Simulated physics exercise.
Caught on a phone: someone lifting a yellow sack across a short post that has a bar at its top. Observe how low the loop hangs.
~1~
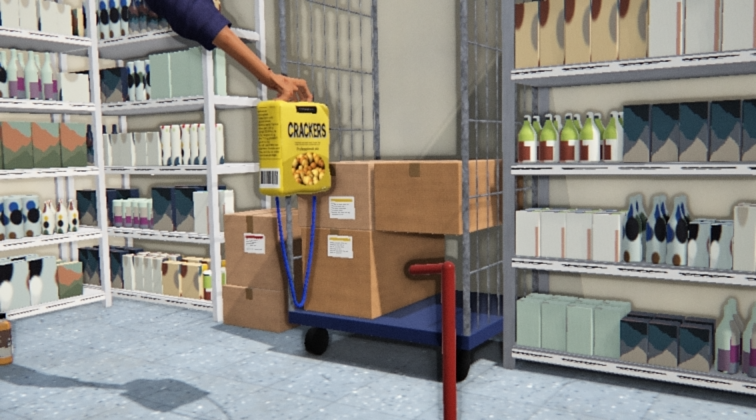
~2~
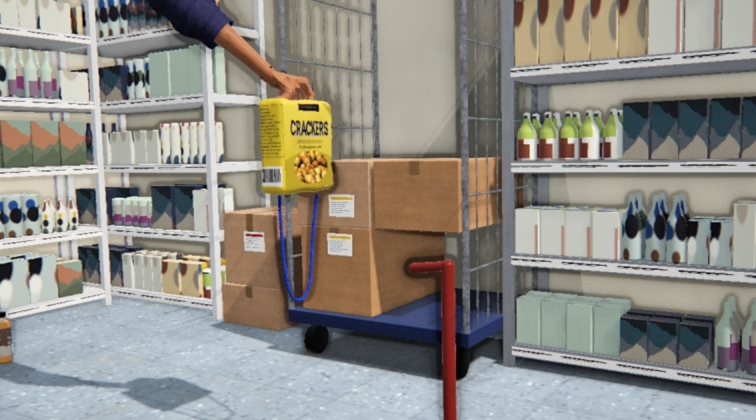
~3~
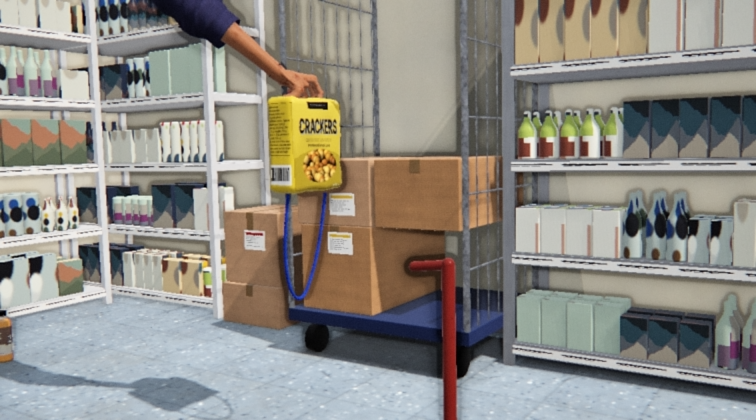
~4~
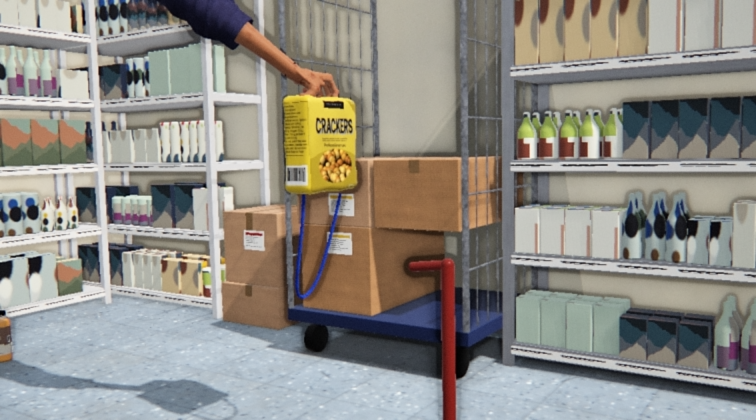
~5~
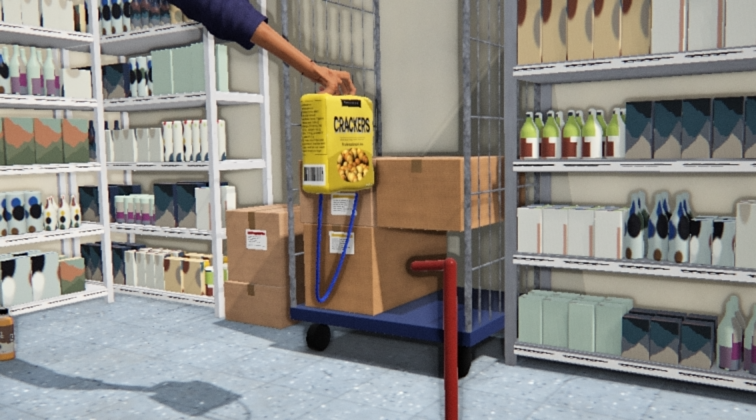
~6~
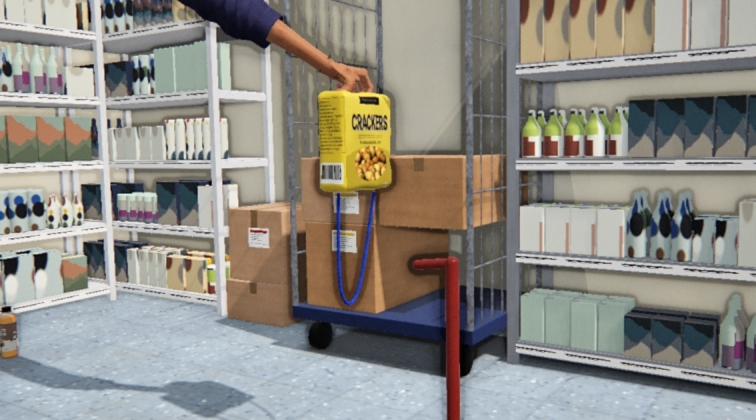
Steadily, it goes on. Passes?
No, I expect it will get hung up at the post.
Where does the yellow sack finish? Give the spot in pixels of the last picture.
Roughly (545, 138).
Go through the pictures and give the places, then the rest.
The first frame shows yellow sack (295, 149); hook tip (414, 270).
The second frame shows yellow sack (297, 147); bottom of the loop (299, 300).
The third frame shows yellow sack (306, 145).
The fourth frame shows yellow sack (321, 145); bottom of the loop (302, 297).
The fifth frame shows yellow sack (338, 144).
The sixth frame shows yellow sack (356, 142); bottom of the loop (349, 304); hook tip (418, 265); hook points towards it, loop hangs below the hook.
Then, 0.18 s past the final frame, sack nearing the post near (379, 142).
Then, 0.66 s past the final frame, sack over the post near (447, 140).
Then, 1.10 s past the final frame, sack past the post near (518, 139).
When it is over, sack past the post near (545, 138); loop tight round the post, hand stopped. The yellow sack is jerked back by its loop.
